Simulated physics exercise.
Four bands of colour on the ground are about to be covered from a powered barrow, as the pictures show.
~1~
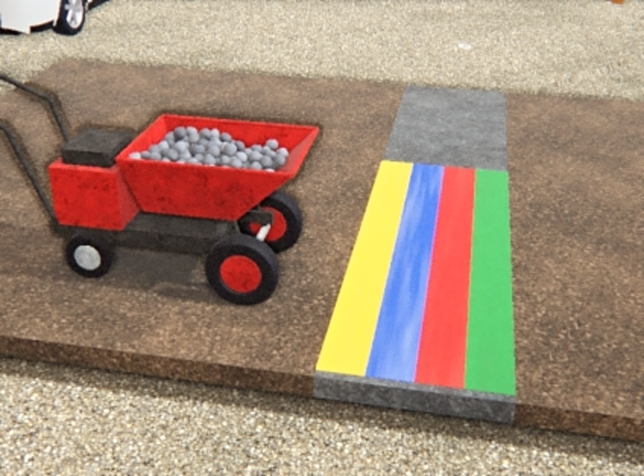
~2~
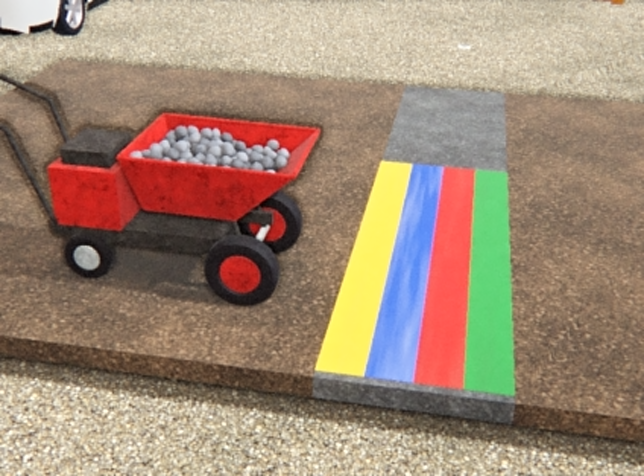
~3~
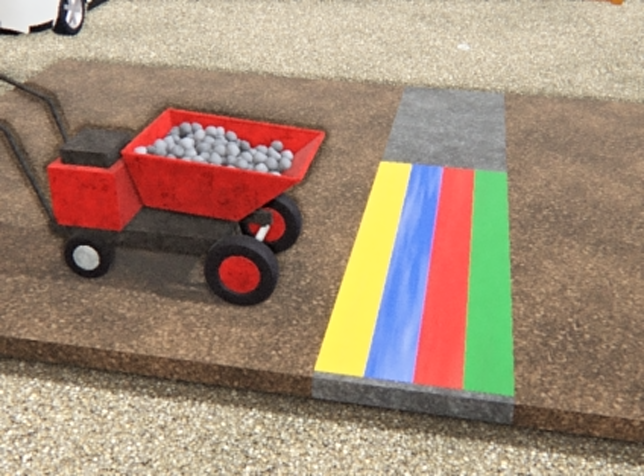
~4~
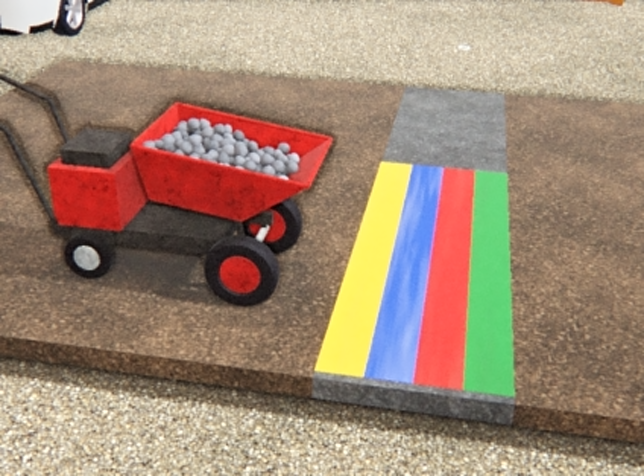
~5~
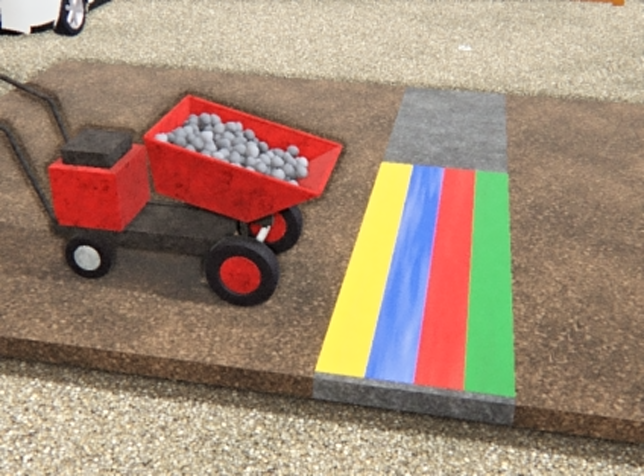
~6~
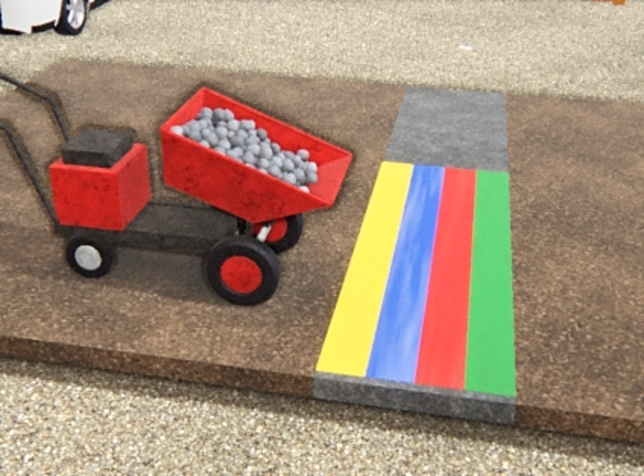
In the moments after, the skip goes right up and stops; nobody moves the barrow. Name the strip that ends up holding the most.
Blue.
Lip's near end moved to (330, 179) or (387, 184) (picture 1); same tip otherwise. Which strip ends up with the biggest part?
At the first spot the red one, at the second the green strip.
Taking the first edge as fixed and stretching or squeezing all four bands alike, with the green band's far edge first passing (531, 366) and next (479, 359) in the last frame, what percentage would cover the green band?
In order, 10 % and 20 %.
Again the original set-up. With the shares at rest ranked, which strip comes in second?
Next in line comes that red strip.
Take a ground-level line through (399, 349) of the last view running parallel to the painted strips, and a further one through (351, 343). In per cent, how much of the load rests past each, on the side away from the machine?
About 50 and 70 per cent.
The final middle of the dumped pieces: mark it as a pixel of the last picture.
Centre at rest, last view: Approx. (423, 291).
Shortly afterwards, skip tipped steeply; the whole lot in the skip.
Next, skip tipped right over; near two thirds in the skip; a little over the yellow strip; near a quarter over the blue strip; a little over the red strip.
Some moments later, skip tipped right over; near a quarter in the skip; a little over the yellow strip; near a third over the blue strip; near a quarter over the red strip; a little over the green strip; only a few off the paint.
In the end, skip tipped right over; near a quarter in the skip; a little over the yellow strip; near a third over the blue strip; near a quarter over the red strip; a little over the green strip; only a few off the paint.
